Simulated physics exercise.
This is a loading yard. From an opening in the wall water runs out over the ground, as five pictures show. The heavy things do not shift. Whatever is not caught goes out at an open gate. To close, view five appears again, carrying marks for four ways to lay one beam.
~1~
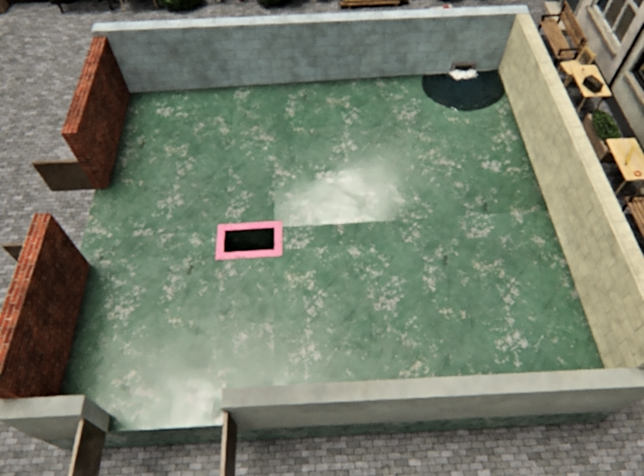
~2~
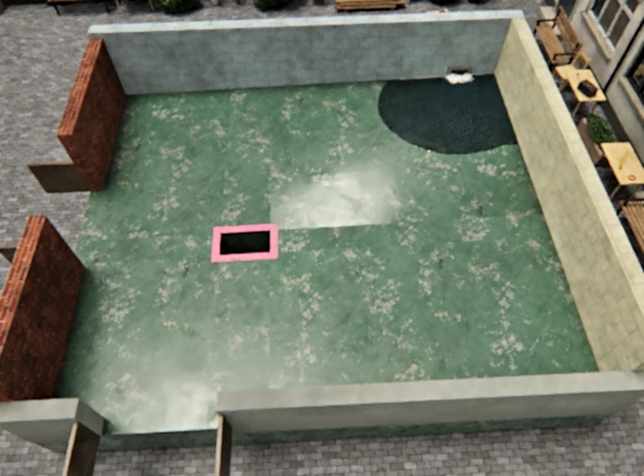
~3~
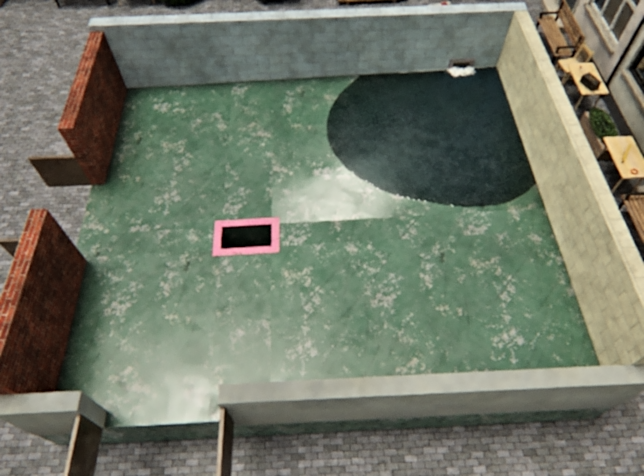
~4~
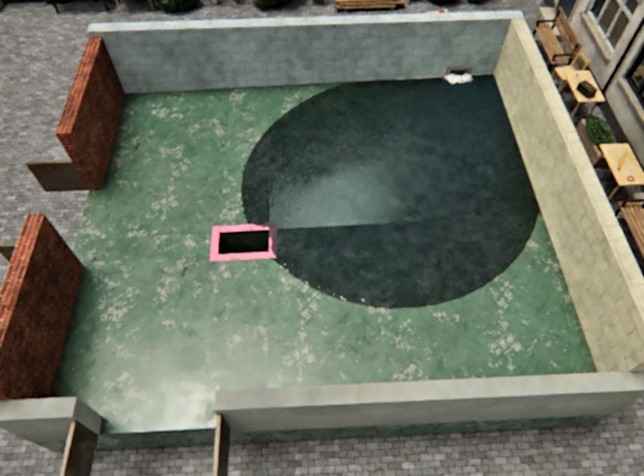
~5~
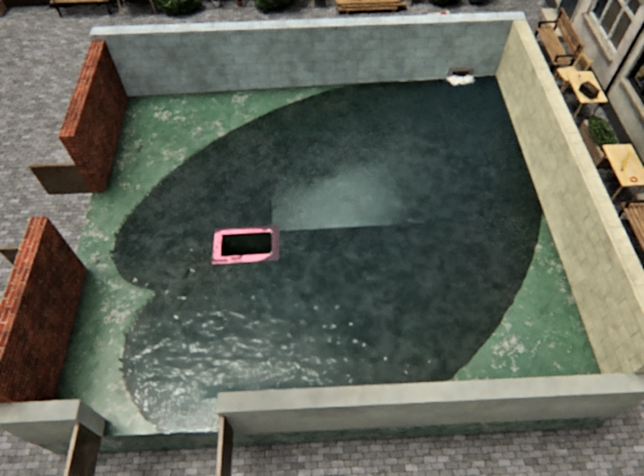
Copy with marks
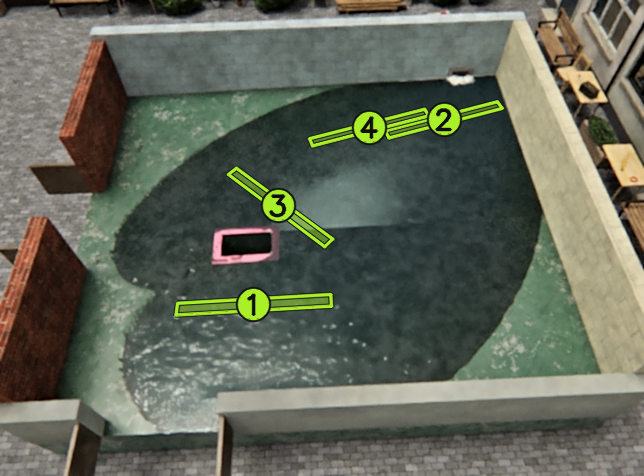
In a walled loading yard with a green, pale-flecked floor, a small dark wet patch lies below an outfall in the far right corner. It spreads in a widening curve across the floor toward the pink-edged gully, then surrounds it, water entering the gully as the wet area extends to the near wall.
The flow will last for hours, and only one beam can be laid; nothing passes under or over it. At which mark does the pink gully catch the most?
The answer is spot 1.
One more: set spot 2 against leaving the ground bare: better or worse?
Spot 2 is worse.
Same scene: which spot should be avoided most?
Spot 3.
On the marked copy, 1 from (176, 309) to (331, 300); 2 from (387, 134) to (499, 105); 3 from (232, 171) to (328, 242); 4 from (311, 142) to (426, 112).
With 1, about 20 % of the stream goes into the pink gully, about 80 % out by the gates.
With 2, about 10 % of the stream goes into the pink gully, about 89 % out by the gates.
With 3, next to none of the stream goes into the pink gully, about 100 % out by the gates.
With 4, about 13 % of the stream goes into the pink gully, about 87 % out by the gates.
